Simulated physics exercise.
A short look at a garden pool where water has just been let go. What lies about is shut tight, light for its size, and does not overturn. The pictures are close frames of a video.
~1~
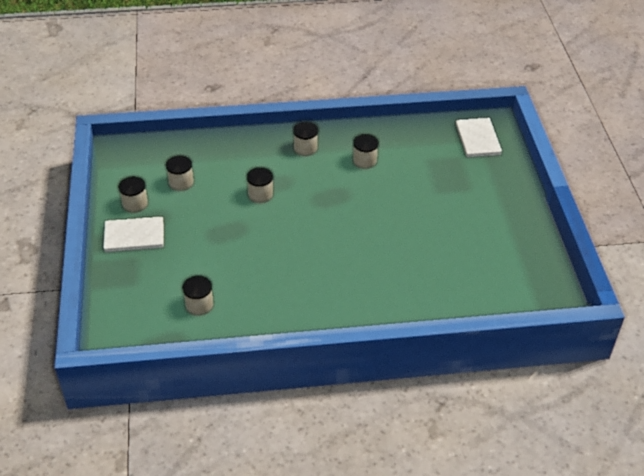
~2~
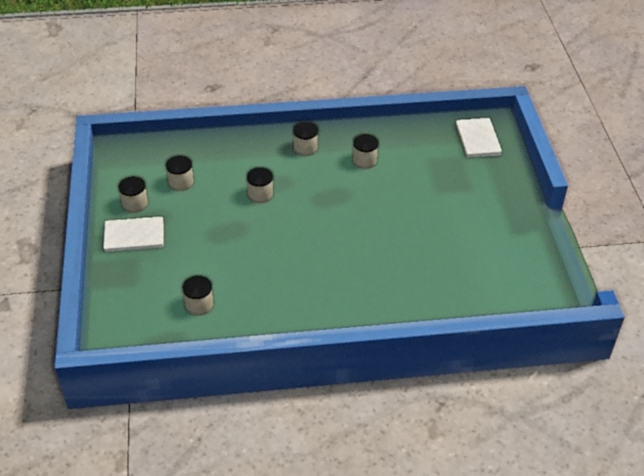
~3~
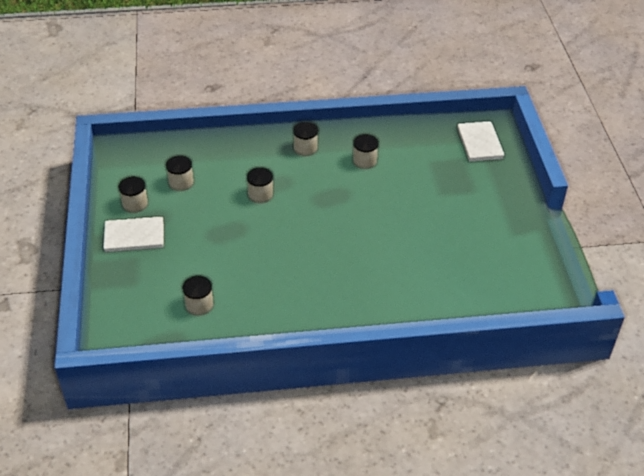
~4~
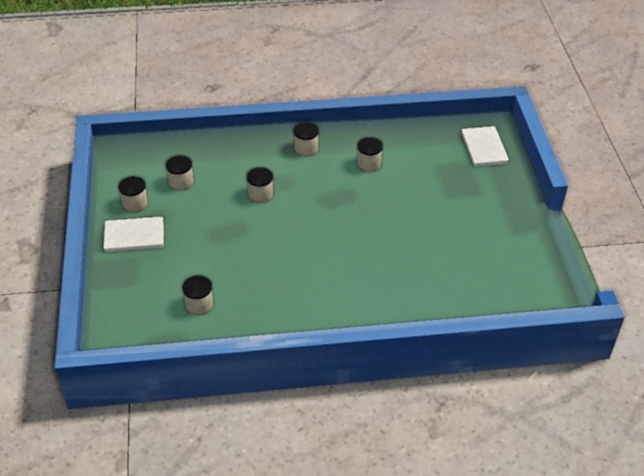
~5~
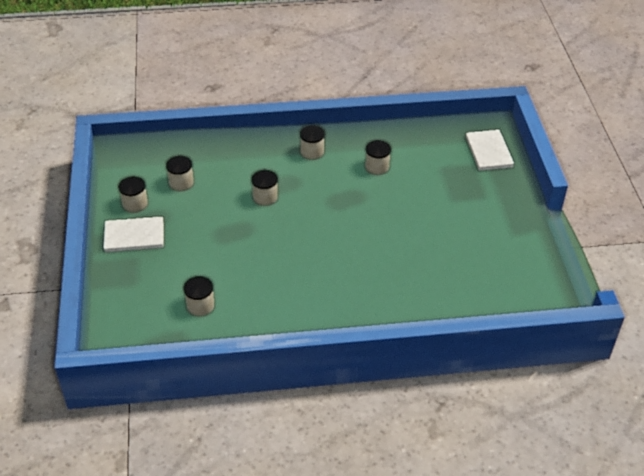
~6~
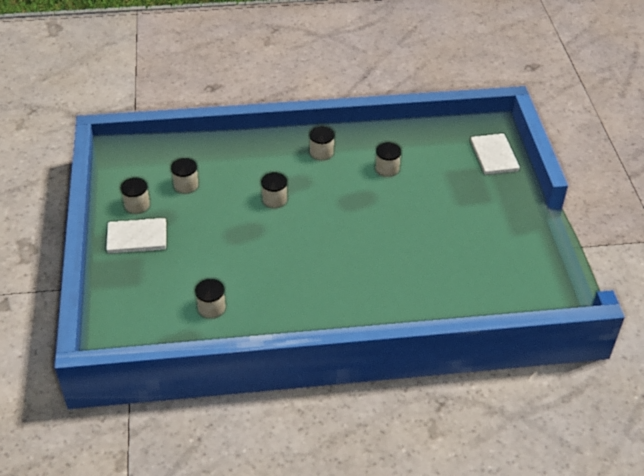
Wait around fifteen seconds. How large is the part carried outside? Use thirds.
That comes to less than a third.
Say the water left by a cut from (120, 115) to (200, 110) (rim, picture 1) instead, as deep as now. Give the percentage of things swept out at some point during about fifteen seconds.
About 80 per cent.
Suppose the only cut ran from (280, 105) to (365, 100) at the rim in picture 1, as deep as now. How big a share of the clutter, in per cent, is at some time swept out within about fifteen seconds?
Close to 60 %.
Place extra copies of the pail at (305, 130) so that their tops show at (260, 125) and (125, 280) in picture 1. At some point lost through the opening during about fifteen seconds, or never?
In turn: Inside, kept in.
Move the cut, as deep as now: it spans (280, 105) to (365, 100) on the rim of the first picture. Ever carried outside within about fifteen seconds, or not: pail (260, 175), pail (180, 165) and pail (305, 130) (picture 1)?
In that order: Out, yes, washed out.
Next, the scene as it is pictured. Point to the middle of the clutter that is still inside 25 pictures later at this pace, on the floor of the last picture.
Near (327, 243).
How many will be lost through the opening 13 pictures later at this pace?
The number is 1.
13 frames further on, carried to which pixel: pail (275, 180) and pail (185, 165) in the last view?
At about (341, 187) and (227, 172).
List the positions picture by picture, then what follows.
The first picture shows a float at (479, 135), afloat; a pail at (366, 142), afloat; 0 of 8 have shifted.
The second picture shows a float at (479, 136) floats; a pail at (366, 142) floats; 0 of 8 have shifted.
The third picture shows a float at (481, 139), afloat, close to its start; a pail at (366, 142) floats; 0 of 8 have shifted.
The fourth picture shows a float at (485, 144) floats, close to its start; a pail at (370, 146) floats, close to its start; 1 of 8 have shifted.
The fifth picture shows a float at (490, 148) floats, close to its start; a pail at (378, 149), afloat, close to its start; 3 of 8 have shifted.
The sixth picture shows a float at (495, 152) floats, close to its start; a pail at (389, 151), afloat, close to its start; 5 of 8 have shifted.
A moment on, 0 of 8 are out; 8 afloat.
Next, 1 of 8 are out; 7 afloat.
Later, 1 of 8 are out; 7 afloat.
In the end, 2 of 8 are out; 6 afloat.
